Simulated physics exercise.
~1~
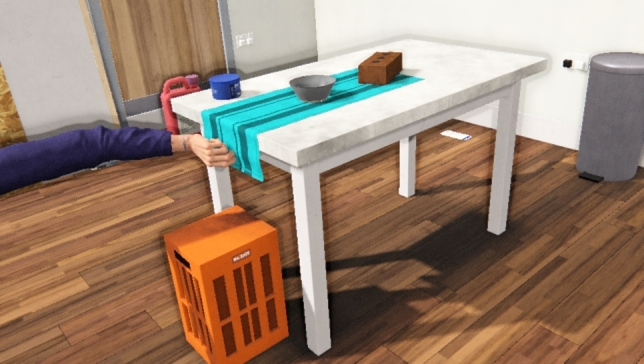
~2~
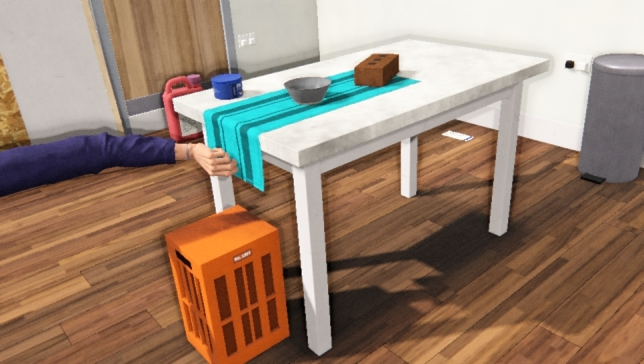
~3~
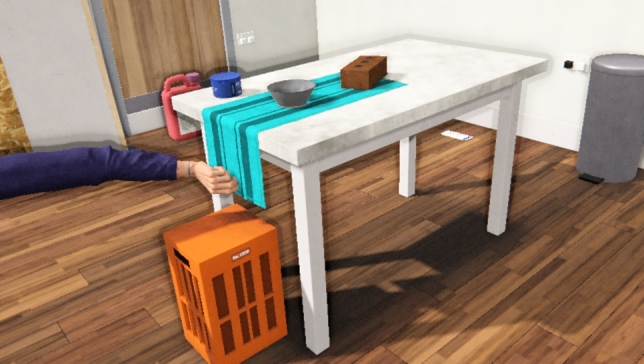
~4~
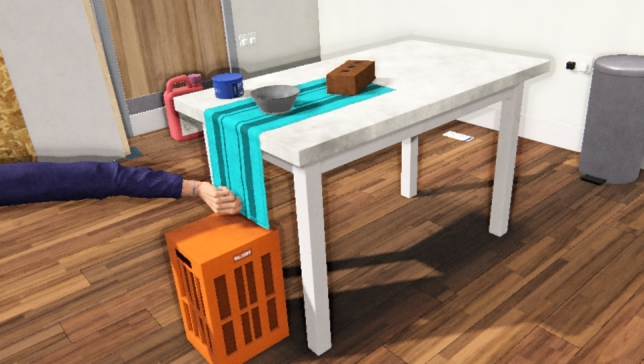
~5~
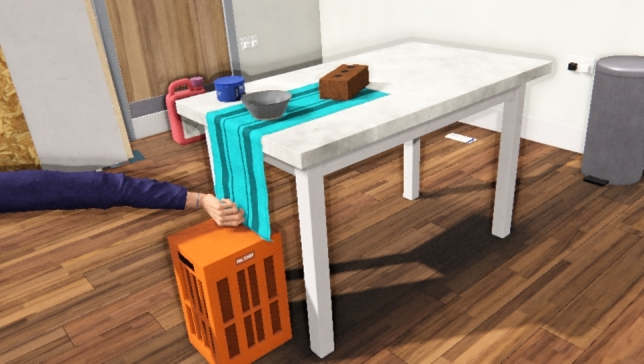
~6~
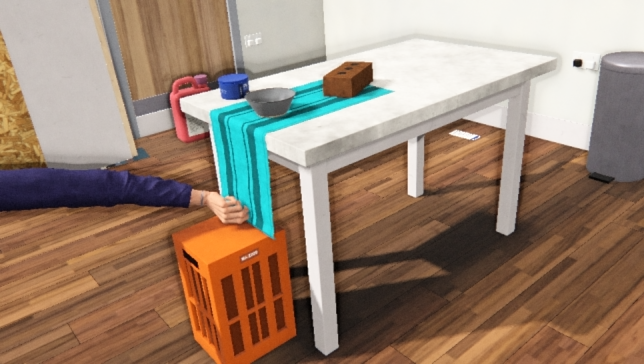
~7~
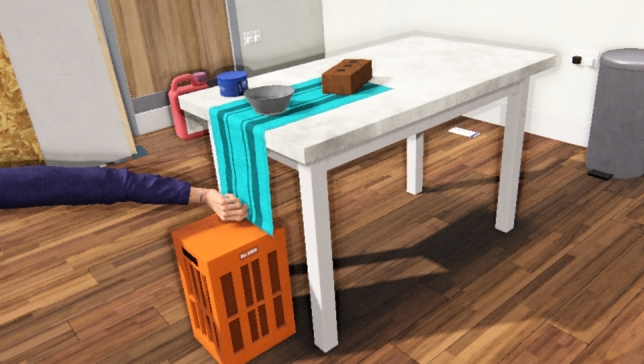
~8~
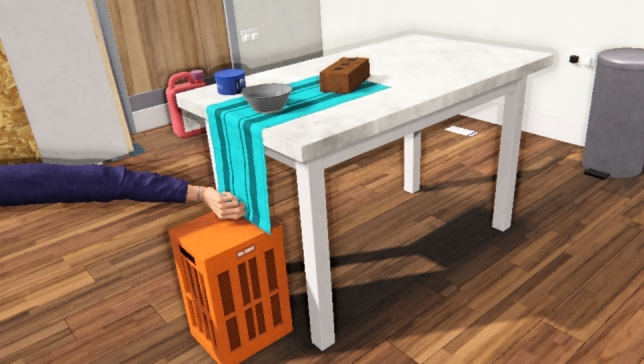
A turquoise cloth was drawn slowly down over the left end of a white table by a hand, carrying a grey bowl and a brick leftward, until its hem reached an orange crate and everything stopped, with bowl, brick and blue tub still on top.
